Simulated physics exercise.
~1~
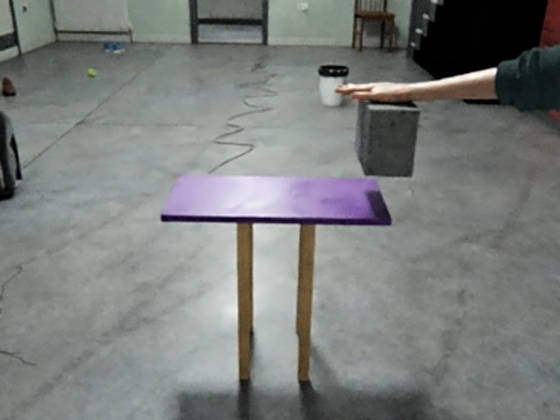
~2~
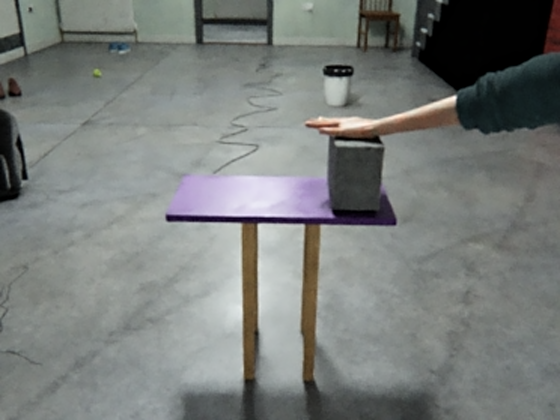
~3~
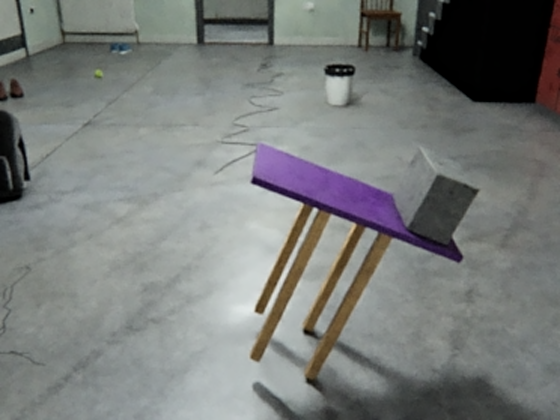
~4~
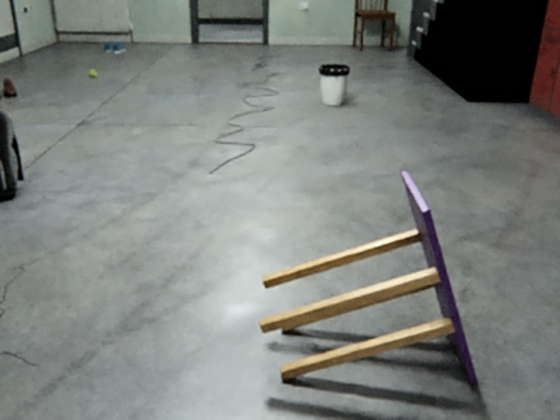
A small purple-topped table with pale wooden legs stands on a grey concrete floor, seen from the front and slightly above by a gently swaying camera. Behind it are a white bucket with a black rim, a wavy dark cable and a wooden chair near the far wall. From the right, an arm in a dark green sleeve brings in a grey block and lowers it upright onto the table's right end. Once the hand is gone, the table tips to the right, its top sloping as the block leans. It ends toppled over, its legs pointing left and the block out of view.
